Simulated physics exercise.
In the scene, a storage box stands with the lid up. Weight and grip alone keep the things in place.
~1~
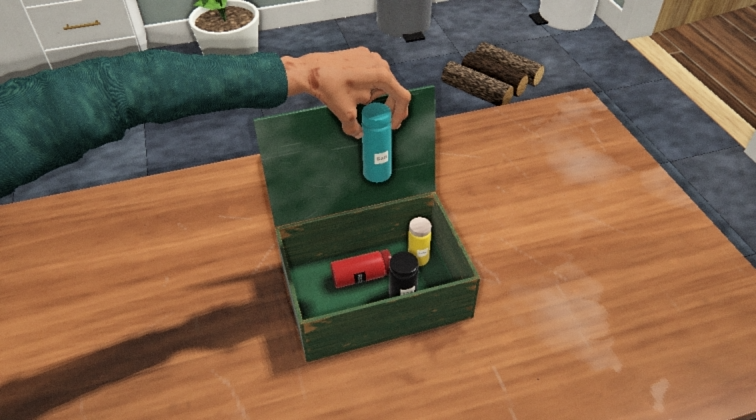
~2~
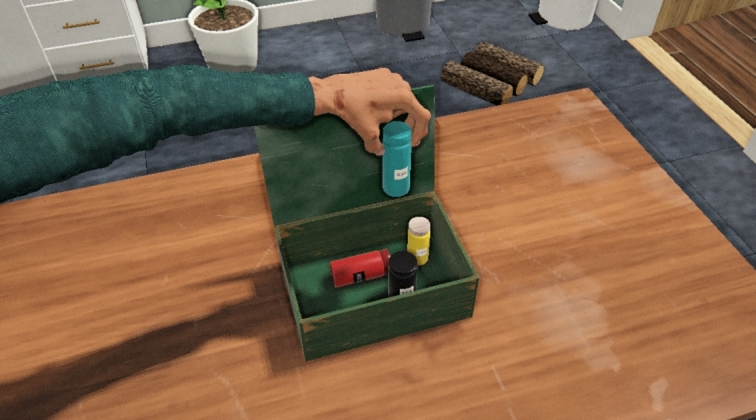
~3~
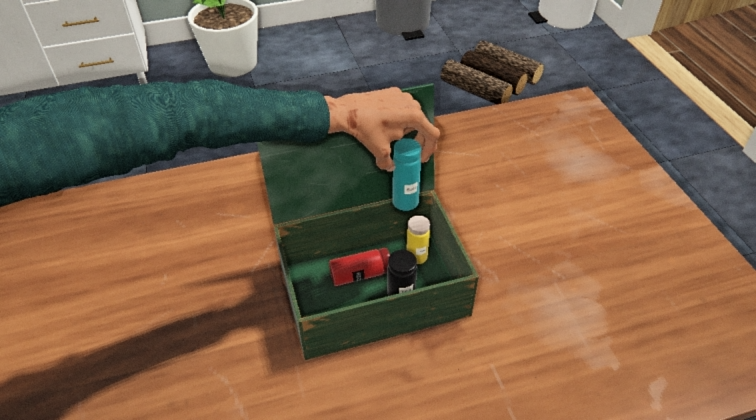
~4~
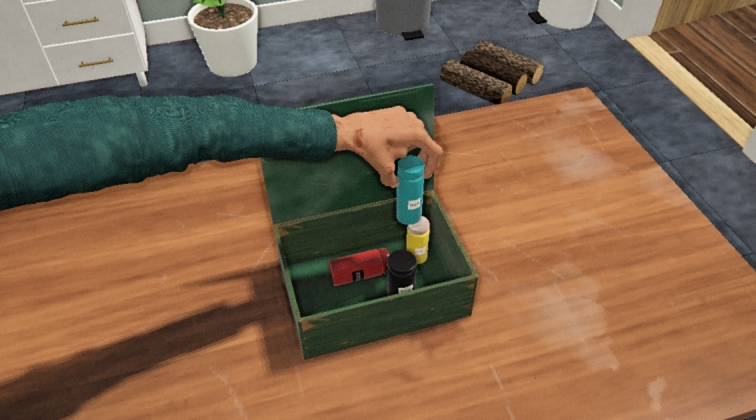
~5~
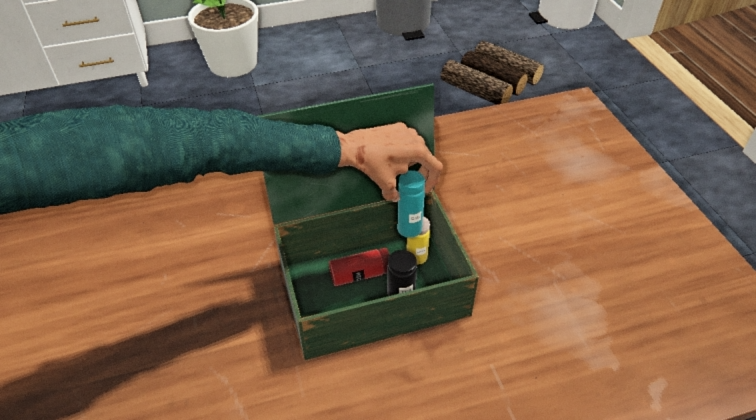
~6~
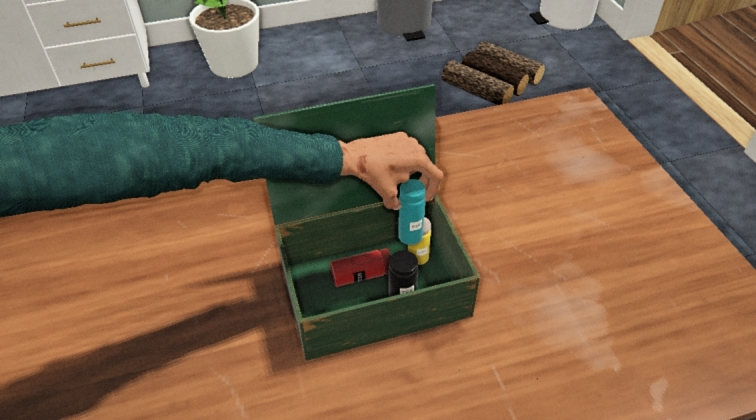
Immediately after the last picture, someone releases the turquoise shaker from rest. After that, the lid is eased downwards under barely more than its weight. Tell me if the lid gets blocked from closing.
It does not; the lid closes.
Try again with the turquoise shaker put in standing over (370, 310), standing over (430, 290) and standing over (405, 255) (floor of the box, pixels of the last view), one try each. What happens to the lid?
Trial 1: Lid propped open. Trial 2: Lid propped open. Trial 3: Lid fully lowered.
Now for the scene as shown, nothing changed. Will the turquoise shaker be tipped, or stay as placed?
By the end the turquoise shaker has leaned over.
Then, 0.50 s on from there, turquoise shaker upside down near (366, 286).
Then, 1.30 s on from there, lid 79° above the rim; turquoise shaker on its side near (314, 291); red shaker shifted about its own width.
Then, 1.90 s on from there, lid 28° above the rim; turquoise shaker on its side near (314, 291); red shaker shifted about its own width.
In the end, lid shut; toppled in the box, turquoise shaker; the other 3 unmoved. At the end, from the last picture's camera, turquoise shaker near (314, 291).
